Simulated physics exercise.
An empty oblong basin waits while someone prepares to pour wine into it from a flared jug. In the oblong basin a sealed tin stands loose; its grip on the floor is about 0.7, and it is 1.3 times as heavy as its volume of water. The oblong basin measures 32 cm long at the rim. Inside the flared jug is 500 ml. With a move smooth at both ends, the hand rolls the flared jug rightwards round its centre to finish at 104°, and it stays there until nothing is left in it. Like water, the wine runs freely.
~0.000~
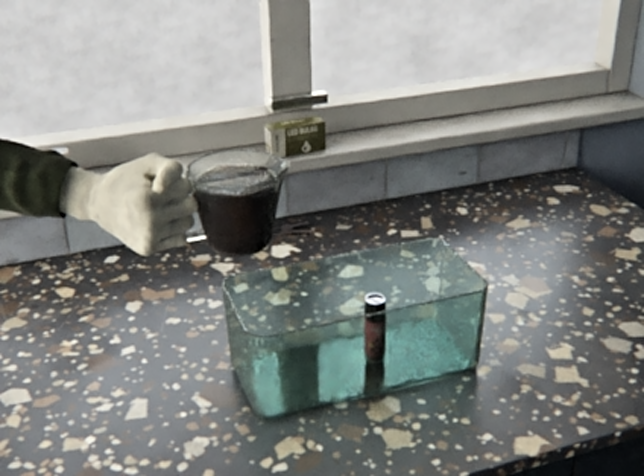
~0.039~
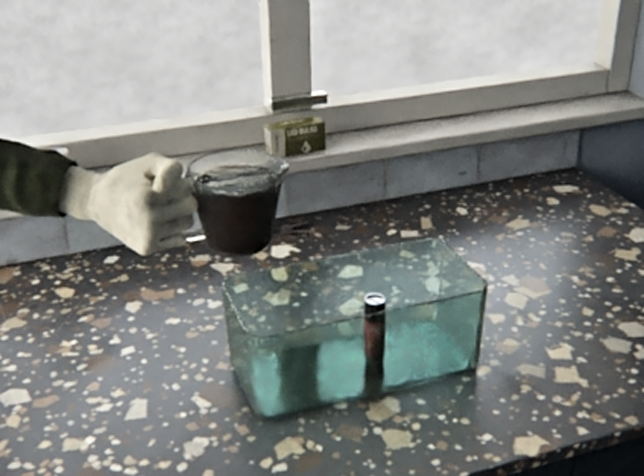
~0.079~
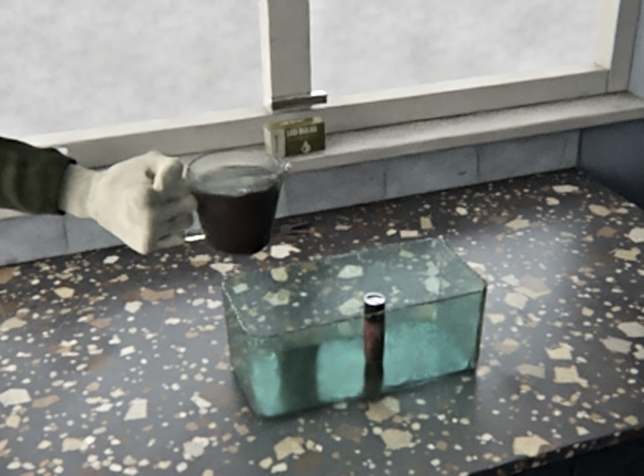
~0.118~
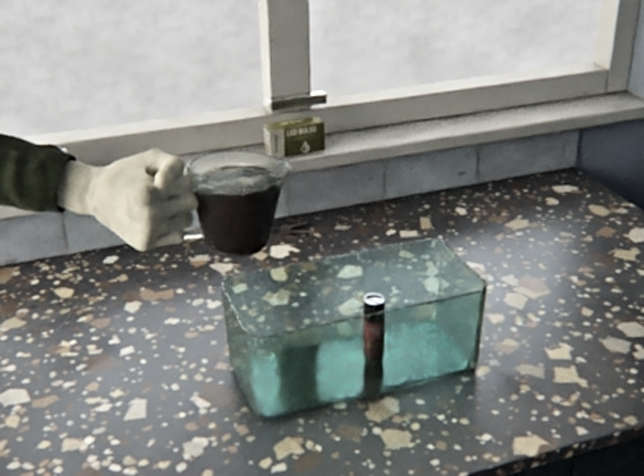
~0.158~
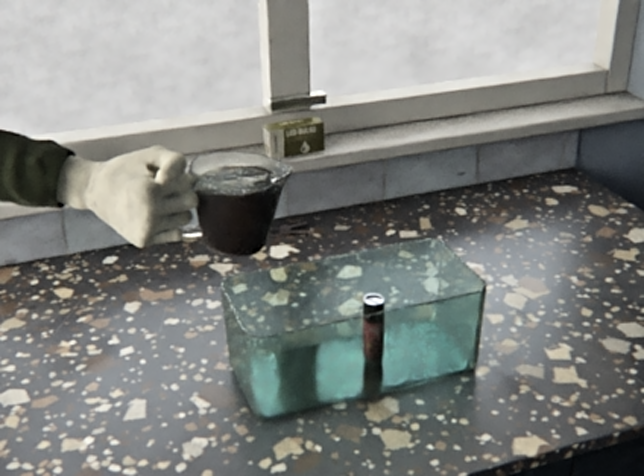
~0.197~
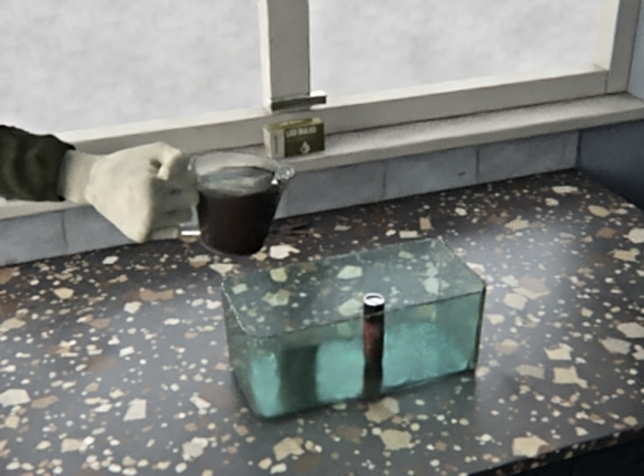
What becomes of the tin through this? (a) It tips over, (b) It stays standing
(b) It stays standing.
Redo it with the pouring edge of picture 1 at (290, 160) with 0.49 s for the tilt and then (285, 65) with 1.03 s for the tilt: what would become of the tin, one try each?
Try 1: Still standing; try 2: Tipped over.
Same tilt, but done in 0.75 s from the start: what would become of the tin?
With that tilt, the tin stays on its base.
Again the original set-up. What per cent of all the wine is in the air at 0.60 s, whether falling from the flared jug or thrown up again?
Roughly 22 %.
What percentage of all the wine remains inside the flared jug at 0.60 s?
70 %.
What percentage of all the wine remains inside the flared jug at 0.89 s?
Close to 12 percent of the total.
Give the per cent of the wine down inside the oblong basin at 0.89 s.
Close to 70 in a hundred.
After 0.60 s the tilt is 65° and 70 per cent is still to pour; the tin stands where it began.
After 0.89 s the tilt is 99° and 12 per cent is still to pour; the tin stands where it began.
After 1.20 s the tilt is 104° and 0 per cent is still to pour; the tin stands where it began.
After 1.53 s the tilt is 104° and 0 per cent is still to pour; the tin stands where it began.
In the end the tin stands where it began.
